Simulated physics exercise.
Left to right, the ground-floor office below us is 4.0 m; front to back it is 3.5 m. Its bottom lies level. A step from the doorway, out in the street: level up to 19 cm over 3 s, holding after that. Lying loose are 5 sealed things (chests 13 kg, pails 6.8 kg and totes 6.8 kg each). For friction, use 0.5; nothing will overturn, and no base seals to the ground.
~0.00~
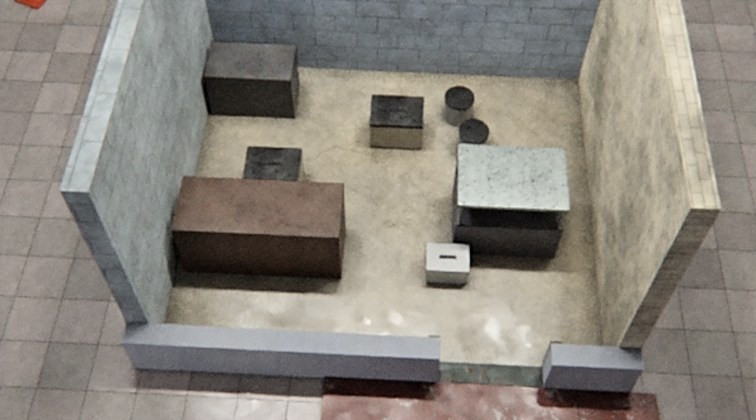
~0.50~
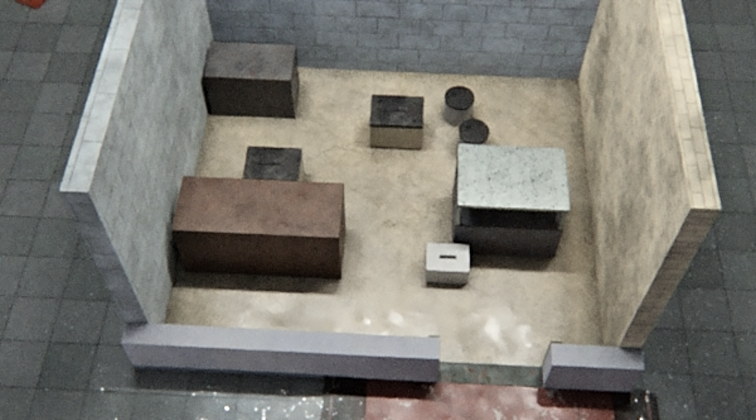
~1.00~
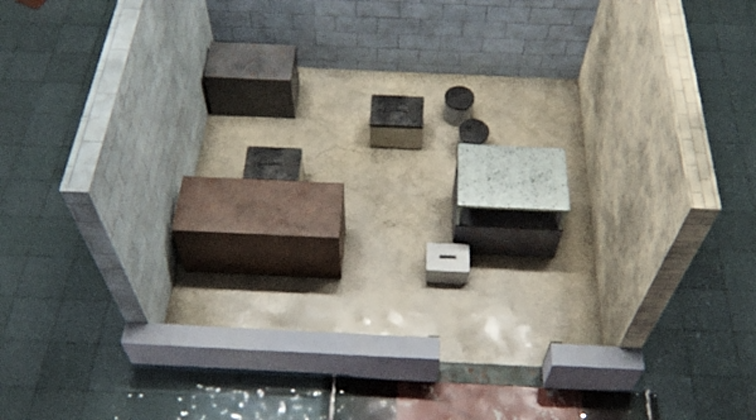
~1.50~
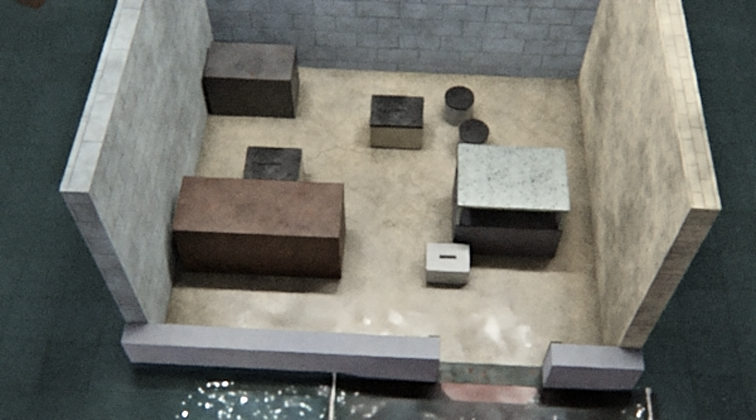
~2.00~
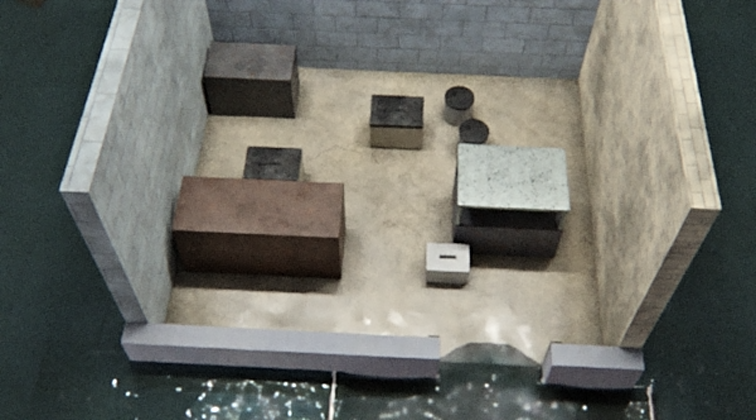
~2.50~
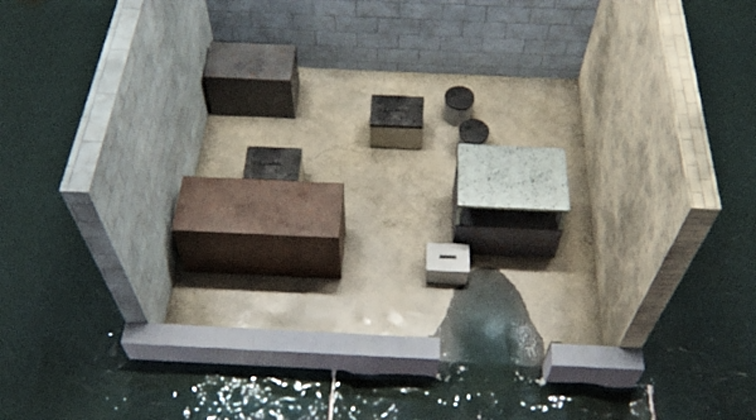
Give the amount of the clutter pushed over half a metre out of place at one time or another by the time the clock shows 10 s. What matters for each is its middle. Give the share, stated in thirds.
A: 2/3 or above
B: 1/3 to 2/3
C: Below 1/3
Answer: C.
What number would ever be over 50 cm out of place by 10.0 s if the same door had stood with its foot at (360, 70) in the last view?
3.
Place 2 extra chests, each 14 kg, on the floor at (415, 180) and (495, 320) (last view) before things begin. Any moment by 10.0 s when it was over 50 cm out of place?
The first: Not as far. The second: Farther.
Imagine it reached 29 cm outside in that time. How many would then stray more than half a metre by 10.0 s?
In that case the number is 4.
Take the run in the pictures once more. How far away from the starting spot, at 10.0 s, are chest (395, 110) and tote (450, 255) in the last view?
They sit 10 cm and 140 cm away, in the order given.
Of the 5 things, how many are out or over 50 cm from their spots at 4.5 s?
1 in all.
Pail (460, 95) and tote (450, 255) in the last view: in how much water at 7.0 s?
Depths: Near 3 cm, then near 5 cm.
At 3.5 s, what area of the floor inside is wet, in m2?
Close to 2.5 m2, I'd say.
After 3.5 s 0 of 5 are over 50 cm from their spots; 0 afloat.
After 4.5 s 1 of 5 are over 50 cm from their spots; 0 afloat.
After 7.0 s 1 of 5 are over 50 cm from their spots; 0 afloat.
After 10.0 s 1 of 5 are over 50 cm from their spots, and 1 have been at some point; 2 afloat.
